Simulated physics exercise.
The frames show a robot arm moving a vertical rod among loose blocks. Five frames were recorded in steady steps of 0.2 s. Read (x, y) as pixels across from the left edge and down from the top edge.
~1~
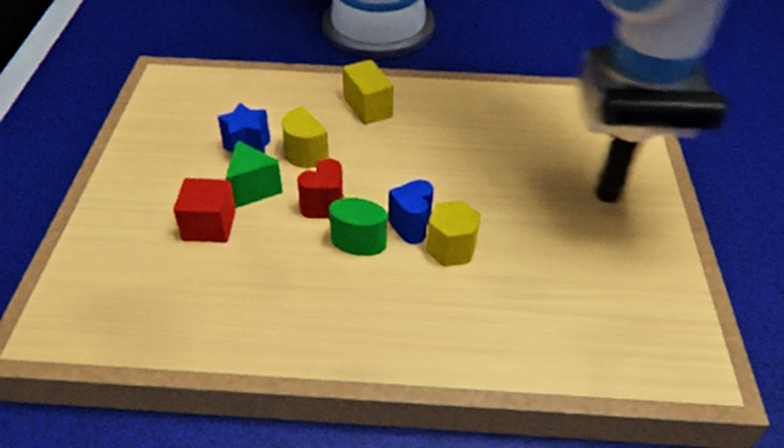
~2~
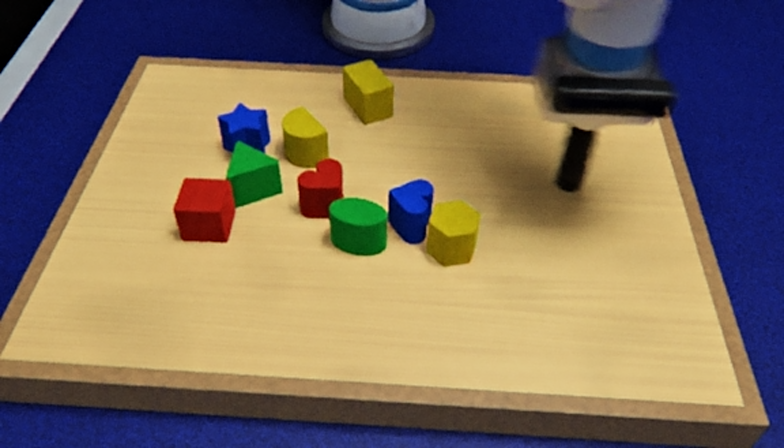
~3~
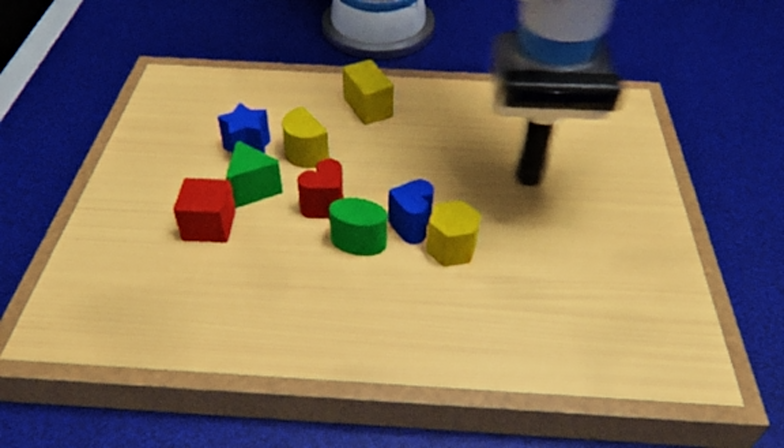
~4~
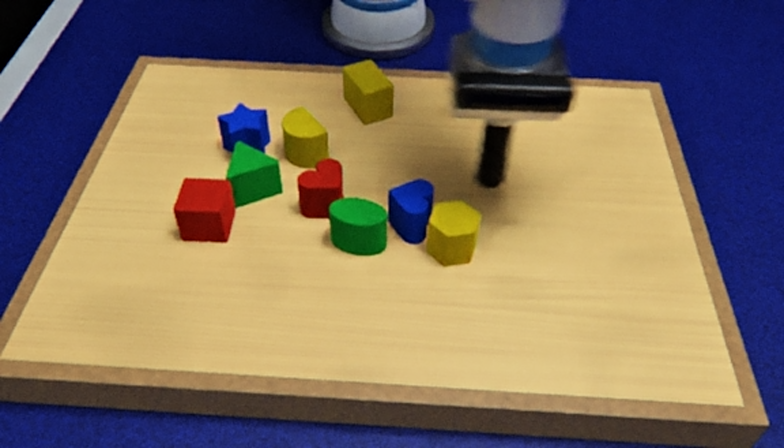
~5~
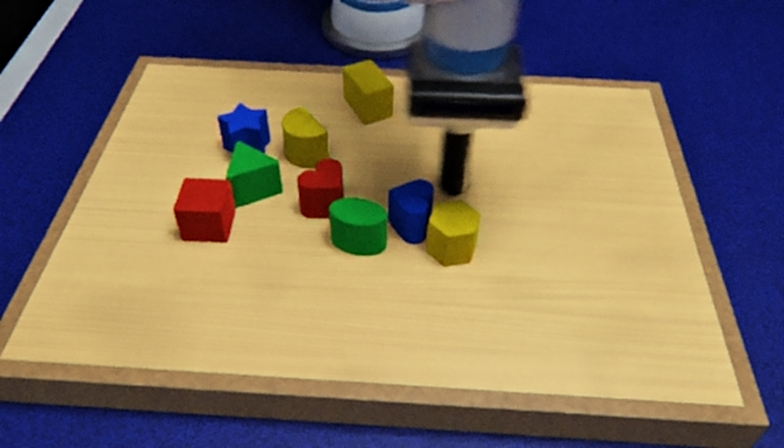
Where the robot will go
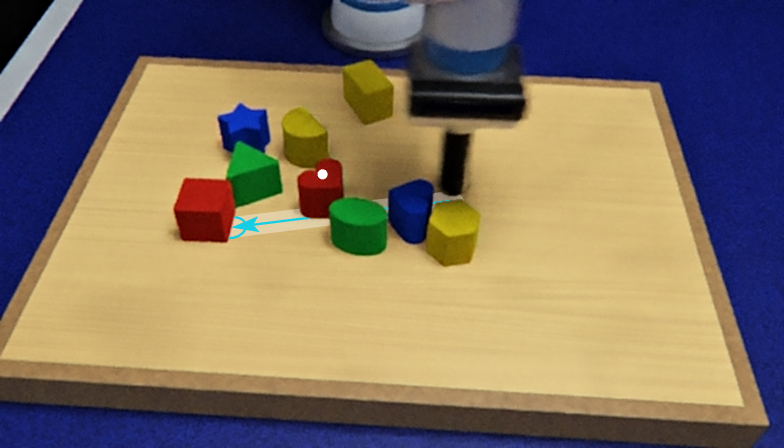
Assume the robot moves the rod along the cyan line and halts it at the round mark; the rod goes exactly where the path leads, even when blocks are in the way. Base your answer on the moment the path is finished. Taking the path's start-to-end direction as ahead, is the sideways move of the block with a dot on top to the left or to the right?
It heads right.
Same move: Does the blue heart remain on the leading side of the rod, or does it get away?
By then it is beside or behind the rod.
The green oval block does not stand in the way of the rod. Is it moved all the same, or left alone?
It gets displaced.
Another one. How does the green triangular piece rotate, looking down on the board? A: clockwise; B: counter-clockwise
The correct letter is B.
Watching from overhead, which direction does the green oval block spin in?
Answer: With the clock.
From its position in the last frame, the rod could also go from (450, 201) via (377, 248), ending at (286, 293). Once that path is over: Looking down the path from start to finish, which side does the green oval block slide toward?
To the right.
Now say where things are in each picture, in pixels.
In the first frame, rod tip (608, 195); block tops, red square (202, 194); green triangular piece (248, 159); red heart (323, 174); green oval block (358, 211); blue heart (413, 194).
In the second frame, rod (568, 184); blocks unchanged.
In the third frame, rod (529, 179); blocks unchanged.
In the fourth frame, rod (489, 180); blocks unchanged.
In the fifth frame, rod (452, 188); red square (202, 194); green triangular piece (248, 159); red heart (323, 174); green oval block (358, 211); blue heart (413, 194).
Path on the board, straight from (450, 201) to (232, 227); the dot is on the red heart.
On the path given first. One third of the way, rod (379, 196); green oval block (351, 218), turned 25° clockwise; blue heart (394, 205), turned 60° anticlockwise.
Two thirds of the way, rod (305, 205); green triangular piece (244, 155), turned 20° anticlockwise; red heart (285, 168), turned 60° clockwise; green oval block (351, 218), turned 25° clockwise; blue heart (394, 205), turned 60° anticlockwise.
At the end, rod (229, 214); red square (186, 195); green triangular piece (243, 153), turned 30° anticlockwise; red heart (281, 166), turned 75° clockwise; green oval block (351, 218), turned 25° clockwise; blue heart (394, 205), turned 60° anticlockwise.
